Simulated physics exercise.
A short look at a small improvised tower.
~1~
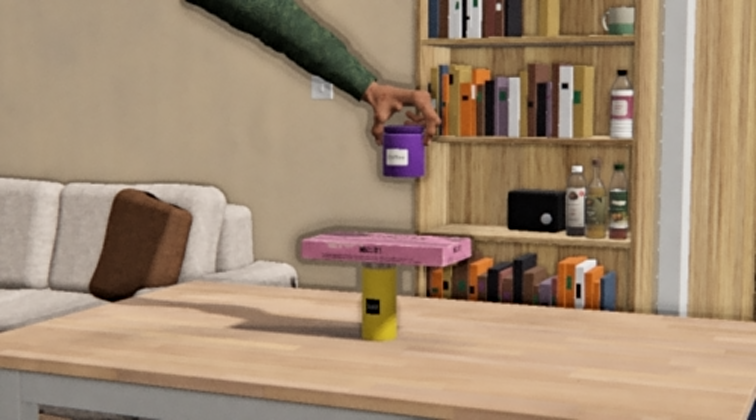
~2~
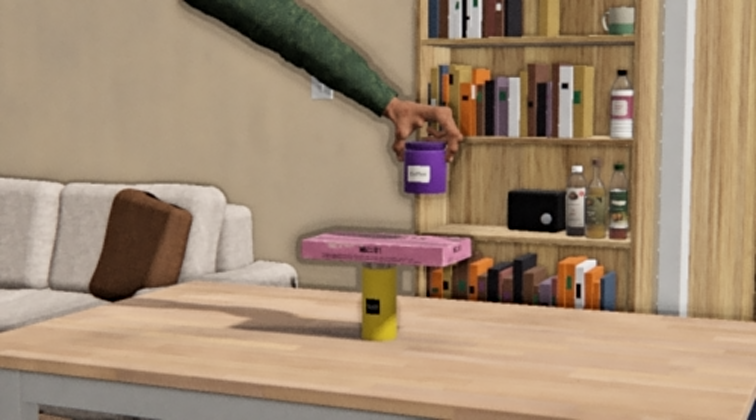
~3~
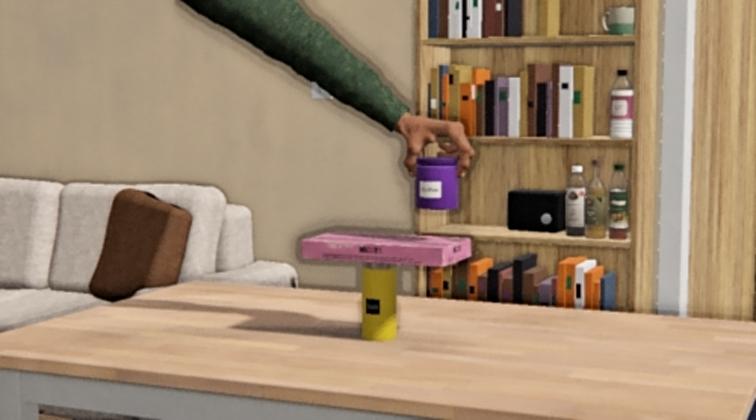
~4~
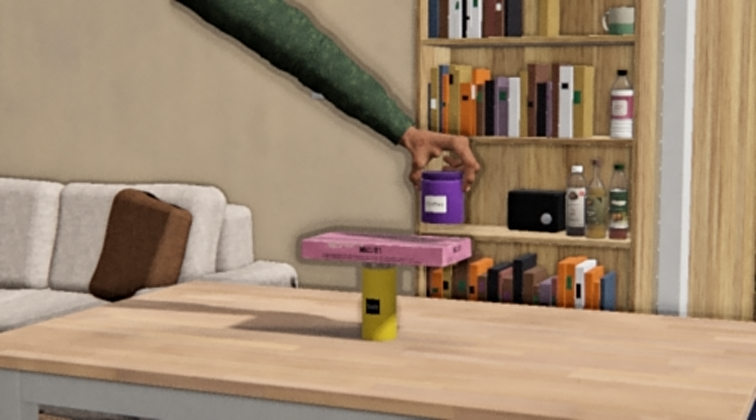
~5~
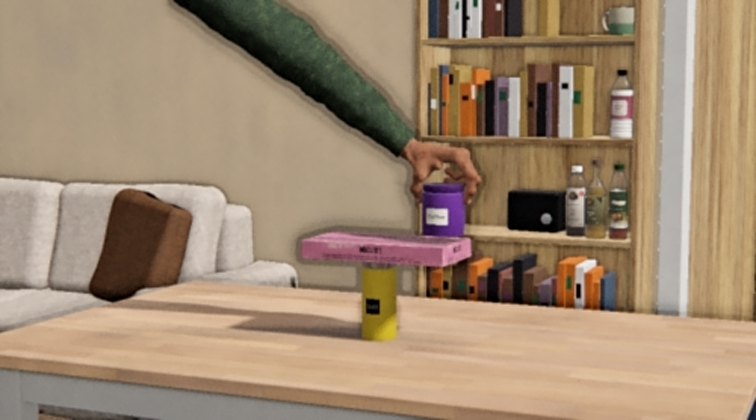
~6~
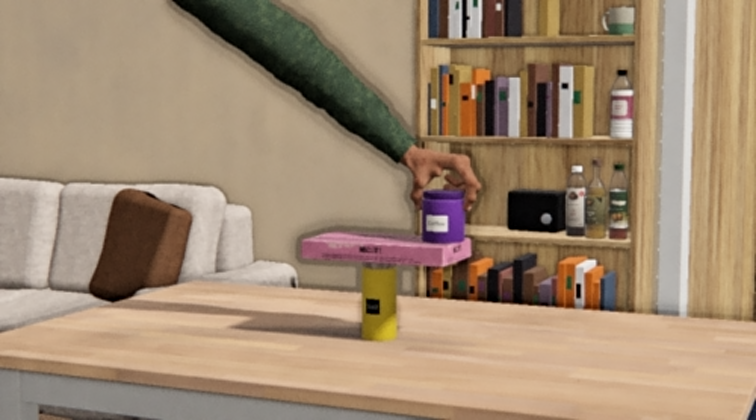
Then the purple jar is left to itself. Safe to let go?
The stack comes apart.
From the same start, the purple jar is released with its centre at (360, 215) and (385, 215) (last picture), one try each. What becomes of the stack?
In the first case it holds; in the second case it holds.
Then, 0.30 s later than the last frame, purple jar now fallen; pink packet tilted by 39°.
Then, 0.50 s later than the last frame, pink packet on its side.
Then, 0.70 s later than the last frame, pink packet now fallen.
Then, 1.10 s later than the last frame, things are still on the move.
When it is over, fallen, purple jar and pink packet; yellow jar as before. The stack gives way.
